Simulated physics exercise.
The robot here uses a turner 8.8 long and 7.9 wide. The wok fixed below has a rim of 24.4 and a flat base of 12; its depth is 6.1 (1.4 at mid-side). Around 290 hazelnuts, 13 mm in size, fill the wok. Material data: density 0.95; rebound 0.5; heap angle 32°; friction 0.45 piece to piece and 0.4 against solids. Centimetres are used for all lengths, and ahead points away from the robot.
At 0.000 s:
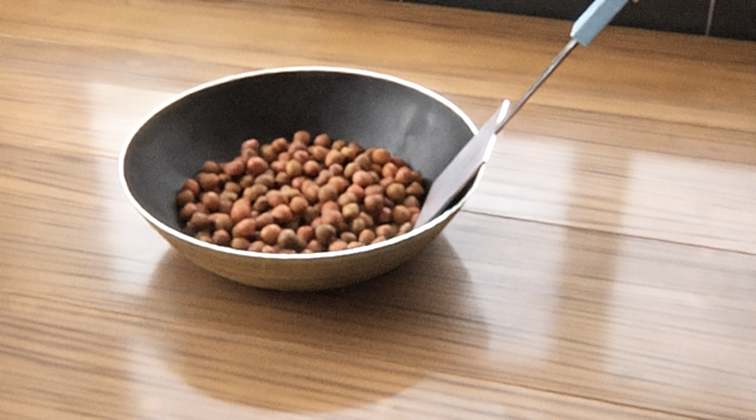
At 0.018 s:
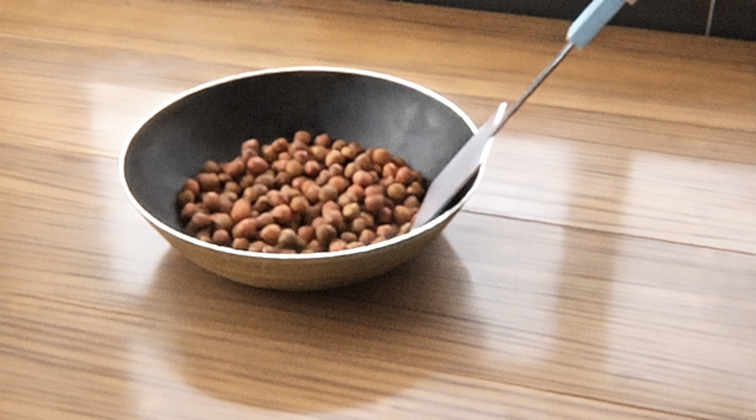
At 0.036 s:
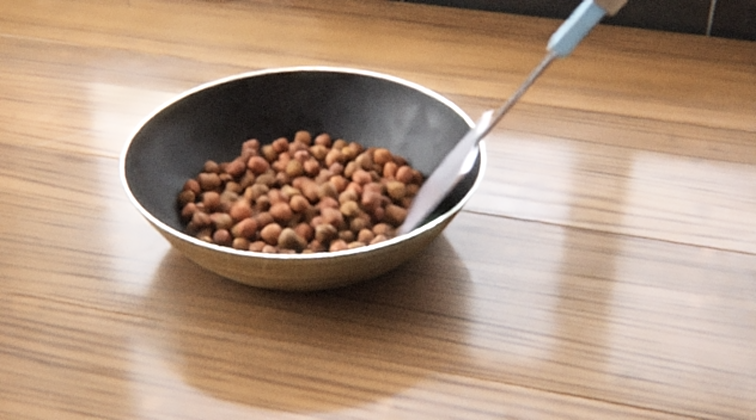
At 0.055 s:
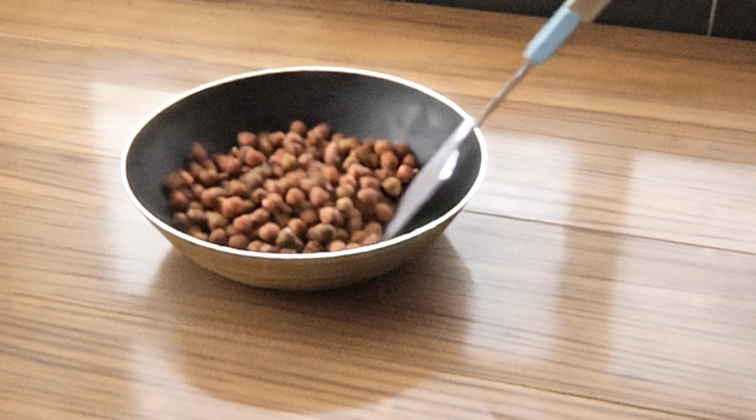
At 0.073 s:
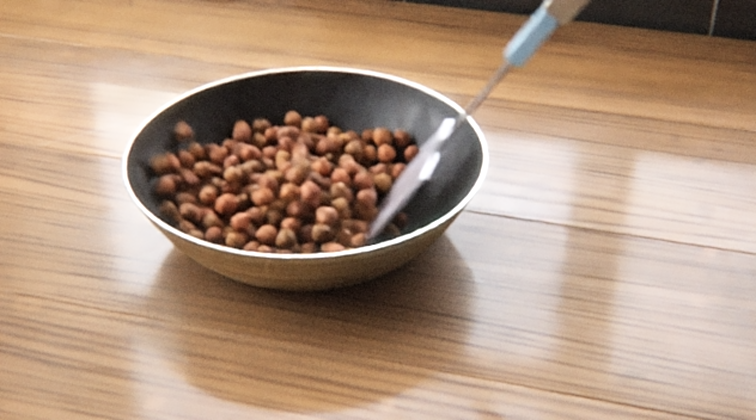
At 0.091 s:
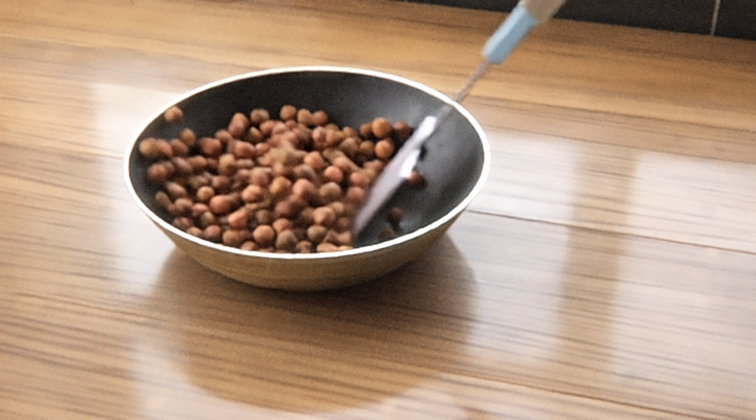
A dark-lined wok with a pale rim and golden-brown outside sits on a glossy striped wooden surface, seen from above at an angle by a still camera. Reddish-brown hazelnuts fill its middle, and a grey turner with a light blue section on its handle leans in from the upper right. The turner barely shifts, then pushes leftward through the nuts, heaping and tumbling them toward the left side.
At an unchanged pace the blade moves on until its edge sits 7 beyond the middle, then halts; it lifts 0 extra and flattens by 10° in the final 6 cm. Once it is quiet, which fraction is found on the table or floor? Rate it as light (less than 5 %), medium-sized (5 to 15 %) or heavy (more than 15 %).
Rated medium-sized.
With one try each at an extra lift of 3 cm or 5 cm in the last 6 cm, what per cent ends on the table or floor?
I'd put it near 20 in a hundred, then near 15 in a hundred.
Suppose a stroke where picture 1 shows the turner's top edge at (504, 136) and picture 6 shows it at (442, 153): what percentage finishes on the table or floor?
Near 5 in a hundred.
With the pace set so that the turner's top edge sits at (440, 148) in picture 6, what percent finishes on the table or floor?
Share: Roughly 5 %.
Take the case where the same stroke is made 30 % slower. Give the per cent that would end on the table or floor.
Roughly 5 per cent, I'd say.
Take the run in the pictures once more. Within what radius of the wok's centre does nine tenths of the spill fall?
The distance is roughly 25 cm.
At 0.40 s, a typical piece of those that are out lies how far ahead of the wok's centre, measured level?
About 16 cm.
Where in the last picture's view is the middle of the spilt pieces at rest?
I'd point to somewhere close to (91, 187).
After 0.14 s, sloping 57°, highest piece 8 above the table; 286 in the wok, 1 on the blade or in flight.
After 0.18 s, sloping 52°, highest piece 8 above the table; 285 in the wok, 2 on the blade or in flight.
After 0.40 s, sloping 47°, highest piece 7 above the table; 265 in the wok, 20 on the table or floor, 2 on the blade or in flight.
After 1.45 s, sloping 47°, highest piece 7 above the table; 264 in the wok, 23 on the table or floor.
In the end, 264 in the wok, 23 on the table or floor. That is 8 % on the table or floor.
